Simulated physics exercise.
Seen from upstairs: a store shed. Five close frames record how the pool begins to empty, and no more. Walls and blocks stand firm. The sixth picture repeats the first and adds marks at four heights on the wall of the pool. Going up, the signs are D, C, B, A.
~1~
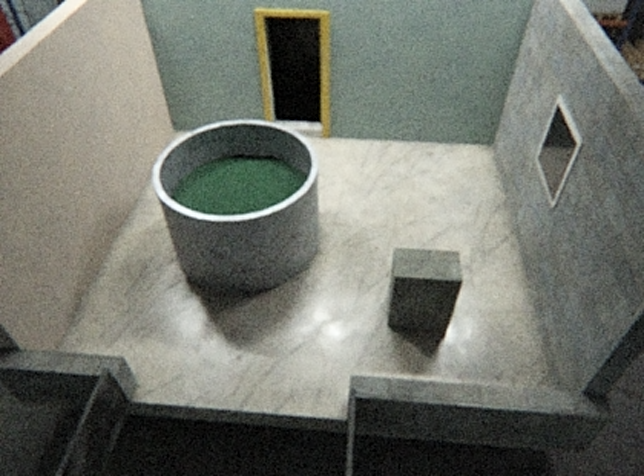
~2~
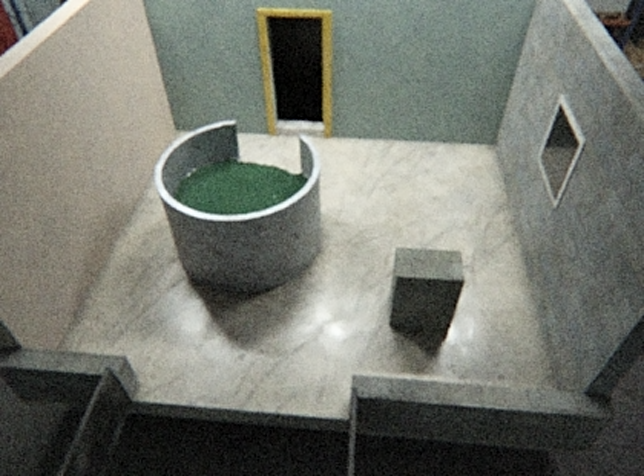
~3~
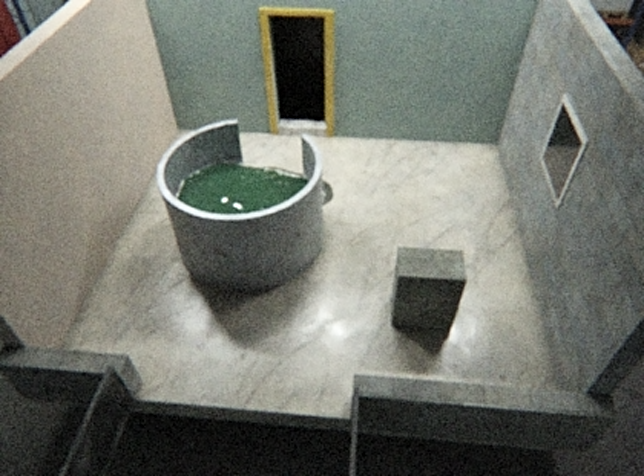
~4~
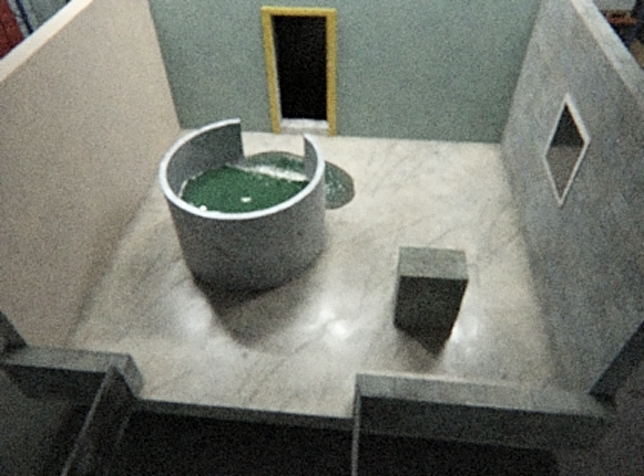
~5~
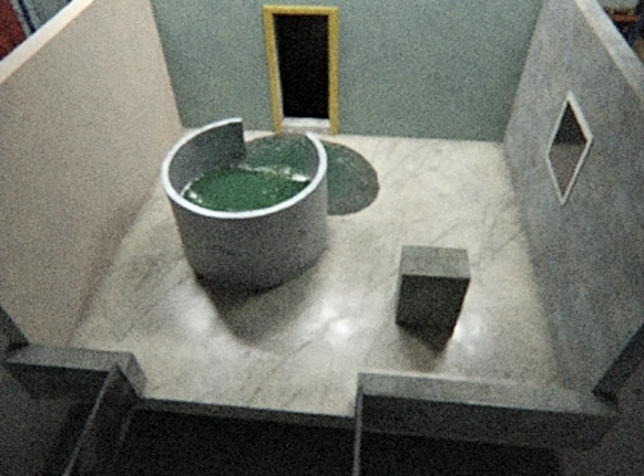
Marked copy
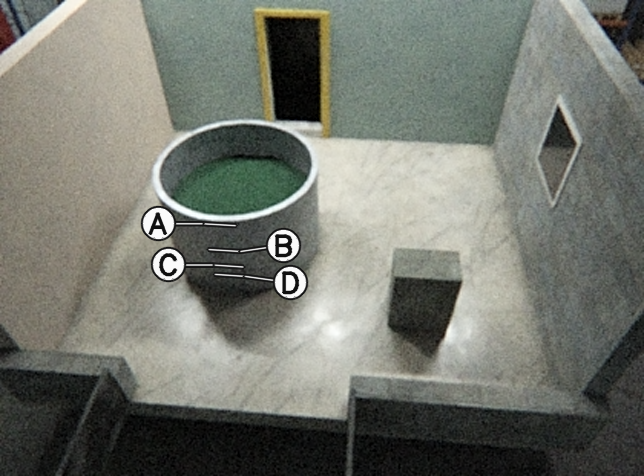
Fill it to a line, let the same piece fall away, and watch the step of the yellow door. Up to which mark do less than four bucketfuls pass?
Use level D.
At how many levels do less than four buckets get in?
One of them.
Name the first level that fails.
That would be C.
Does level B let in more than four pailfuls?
Yes.
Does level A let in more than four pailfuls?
Yes, that goes wrong.
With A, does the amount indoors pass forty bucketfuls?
Yes, it does.
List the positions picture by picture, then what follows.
Water in the pool at rest, its middle at (242, 196); foot of the yellow doorway at (298, 136); open gate at (234, 363), in the first picture.
Water covers 1 % of the ground, its front hidden from here, in the second picture.
Water covers 3 % of the ground, its front hidden from here, in the third picture.
Water covers 7 % of the ground, its front hidden from here, in the fourth picture.
In the fifth picture, 14 % of the ground under water, visible out to (361, 159).
In white, A at (219, 224); B at (224, 250); C at (227, 265); D at (229, 275); from the bottom up D, C, B, A.
For level A, dozens of bucketfuls pour in.
For level B, dozens of bucketfuls pour in.
For level C, about 10 bucketfuls get in.
For level D, a bucket or two gets in.
